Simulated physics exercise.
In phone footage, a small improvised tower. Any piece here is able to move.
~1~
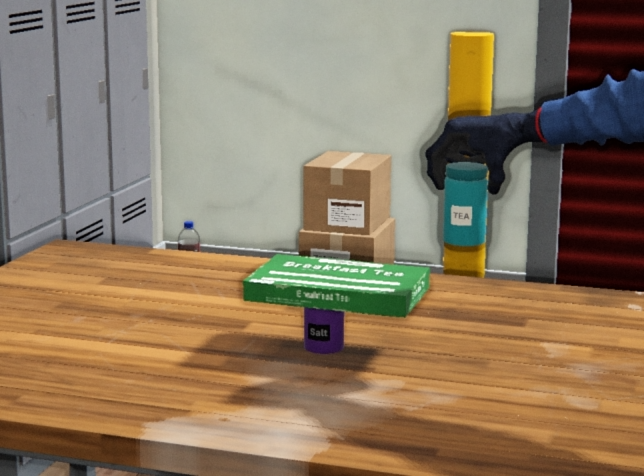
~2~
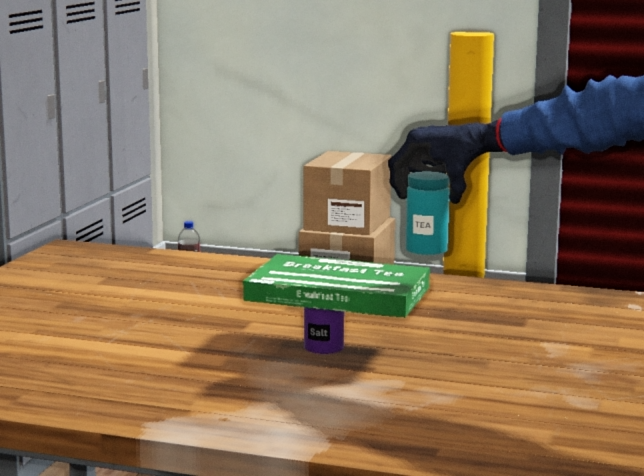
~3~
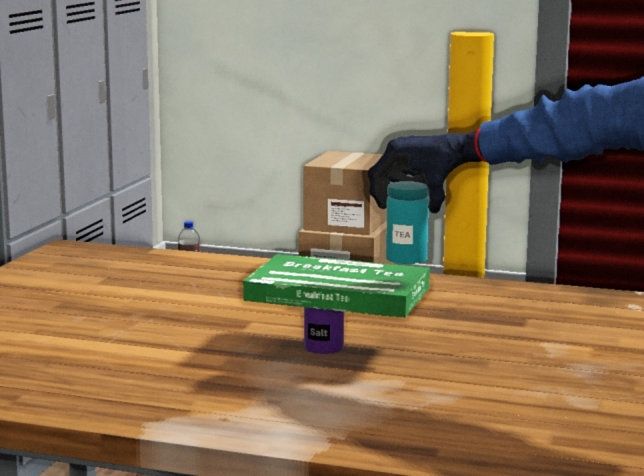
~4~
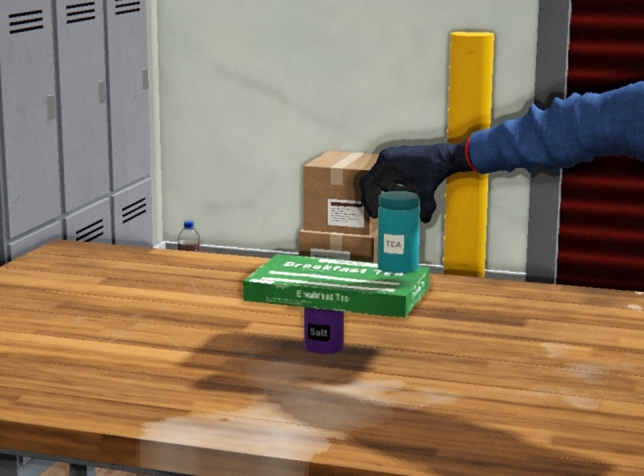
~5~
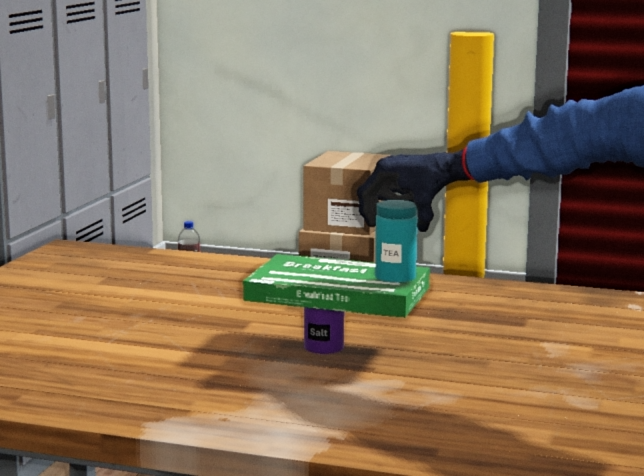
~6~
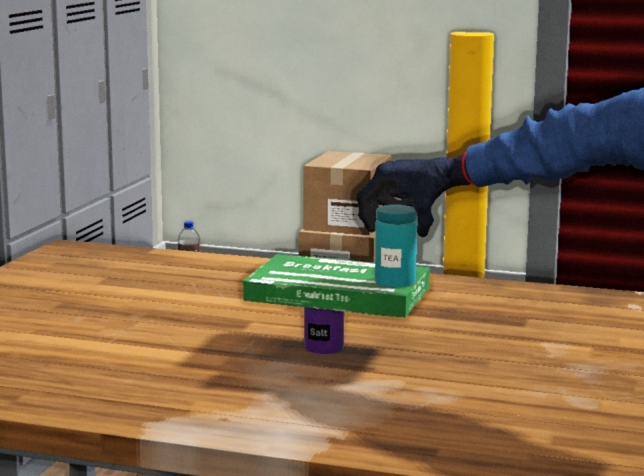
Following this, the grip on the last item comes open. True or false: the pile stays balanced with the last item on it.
False.
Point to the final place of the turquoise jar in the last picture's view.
Near (471, 336).
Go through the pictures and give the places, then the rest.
The first picture shows still above its spot; turquoise jar (466, 204); purple jar (324, 321).
The second picture shows still above its spot; turquoise jar (428, 213); purple jar (324, 321).
The third picture shows still above its spot; turquoise jar (407, 222); purple jar (324, 321).
The fourth picture shows still above its spot; turquoise jar (399, 232); purple jar (324, 321).
The fifth picture shows still above its spot; turquoise jar (396, 241); purple jar (324, 321).
The sixth picture shows set down, still held; turquoise jar (396, 246); purple jar (324, 321).
Then, 0.30 s on from there, turquoise jar now fallen; green packet turned 40° from how it was put.
Then, 0.40 s on from there, green packet turned 52° from how it was put.
Then, 0.60 s on from there, green packet turned 34° from how it was put.
In the end, fallen, turquoise jar; toppled in the stack, green packet; purple jar unmoved. At the end, from the last picture's camera, turquoise jar near (471, 336). The stack loses its balance.
